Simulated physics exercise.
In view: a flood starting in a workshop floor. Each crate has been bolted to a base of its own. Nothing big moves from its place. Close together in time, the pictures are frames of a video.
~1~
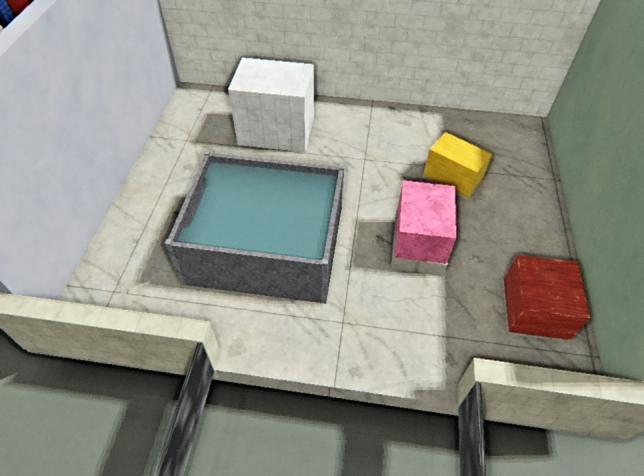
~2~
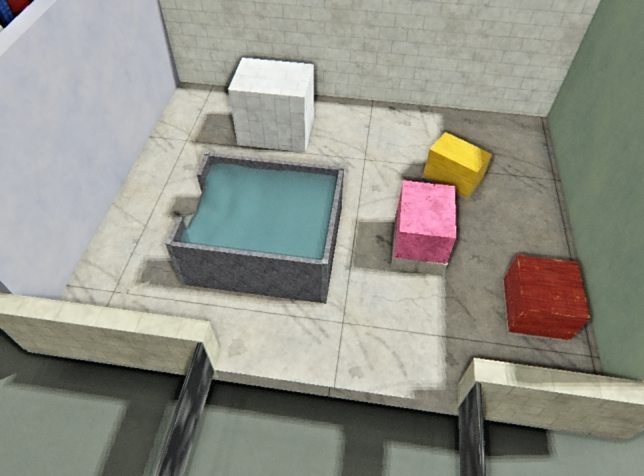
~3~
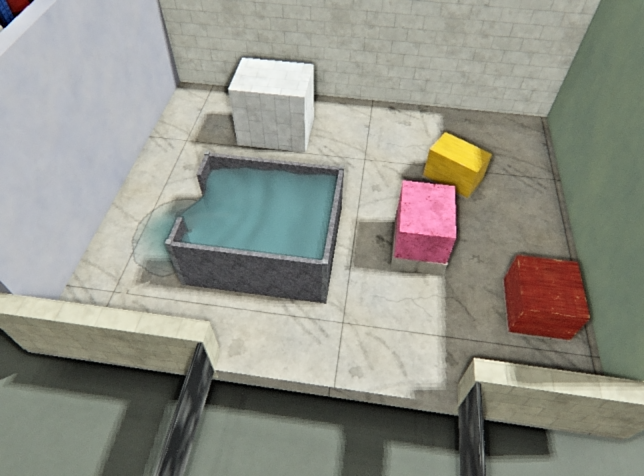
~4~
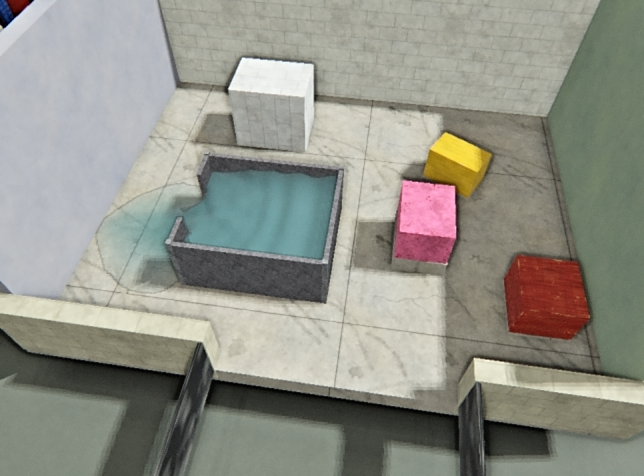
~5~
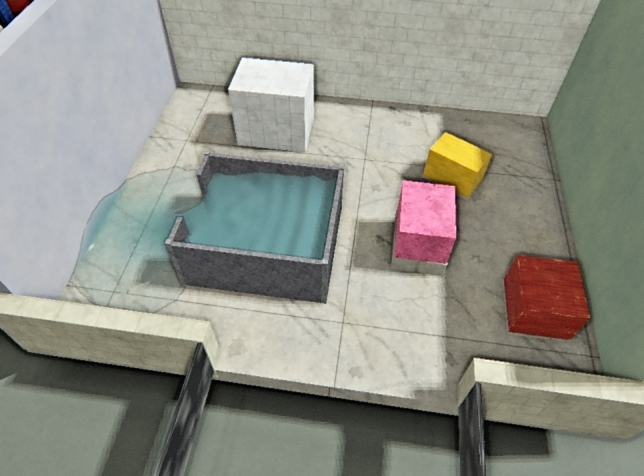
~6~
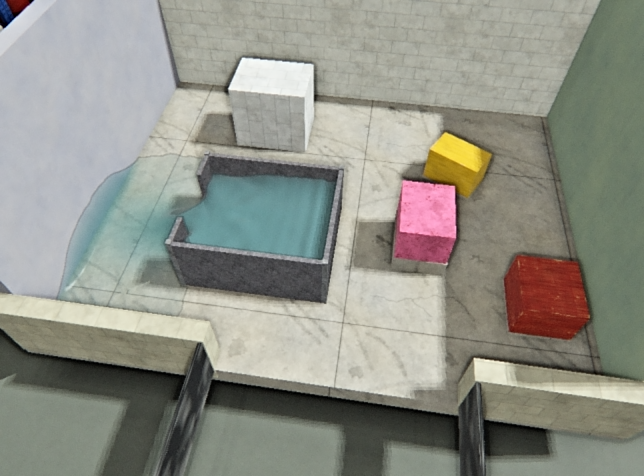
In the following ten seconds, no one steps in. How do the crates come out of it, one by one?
Pink crate: Remains dry. Red crate: Becomes wet. Yellow crate: Becomes wet.
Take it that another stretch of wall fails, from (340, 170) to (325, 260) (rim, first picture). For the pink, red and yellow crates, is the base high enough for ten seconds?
The pink crate is flooded, the red crate is flooded and the yellow crate is flooded.
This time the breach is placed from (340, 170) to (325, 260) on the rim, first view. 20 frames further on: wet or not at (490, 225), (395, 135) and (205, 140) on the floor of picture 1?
First: Reached by the flood. Second: Reached by the flood. Third: Spared by the leak.
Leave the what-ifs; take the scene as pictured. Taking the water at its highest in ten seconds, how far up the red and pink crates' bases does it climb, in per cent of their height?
240 %, then 30 %.
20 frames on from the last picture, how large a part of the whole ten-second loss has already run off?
Somewhere around 5 per cent, I'd say.
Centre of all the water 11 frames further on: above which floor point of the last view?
Near (207, 232).
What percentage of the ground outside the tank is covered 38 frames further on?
It works out to about 85 in a hundred.
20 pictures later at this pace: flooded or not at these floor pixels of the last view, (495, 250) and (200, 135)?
First spot bare, second spot soaked.
A moment on, water covers 20 % of the floor; the pink crate not reached, the red crate not reached, the yellow crate not reached.
Next, water covers 30 % of the floor; the pink crate not reached, the red crate not reached, the yellow crate not reached.
Then, water covers 55 % of the floor; the pink crate water round its plinth, the red crate water round its plinth, the yellow crate not reached.
Later, water covers 85 % of the floor; the pink crate water round its plinth, the red crate water round its plinth, the yellow crate water round its plinth.
In the end, water covers 100 % of the floor; the pink crate stayed above the water, the red crate was topped, the yellow crate was topped.
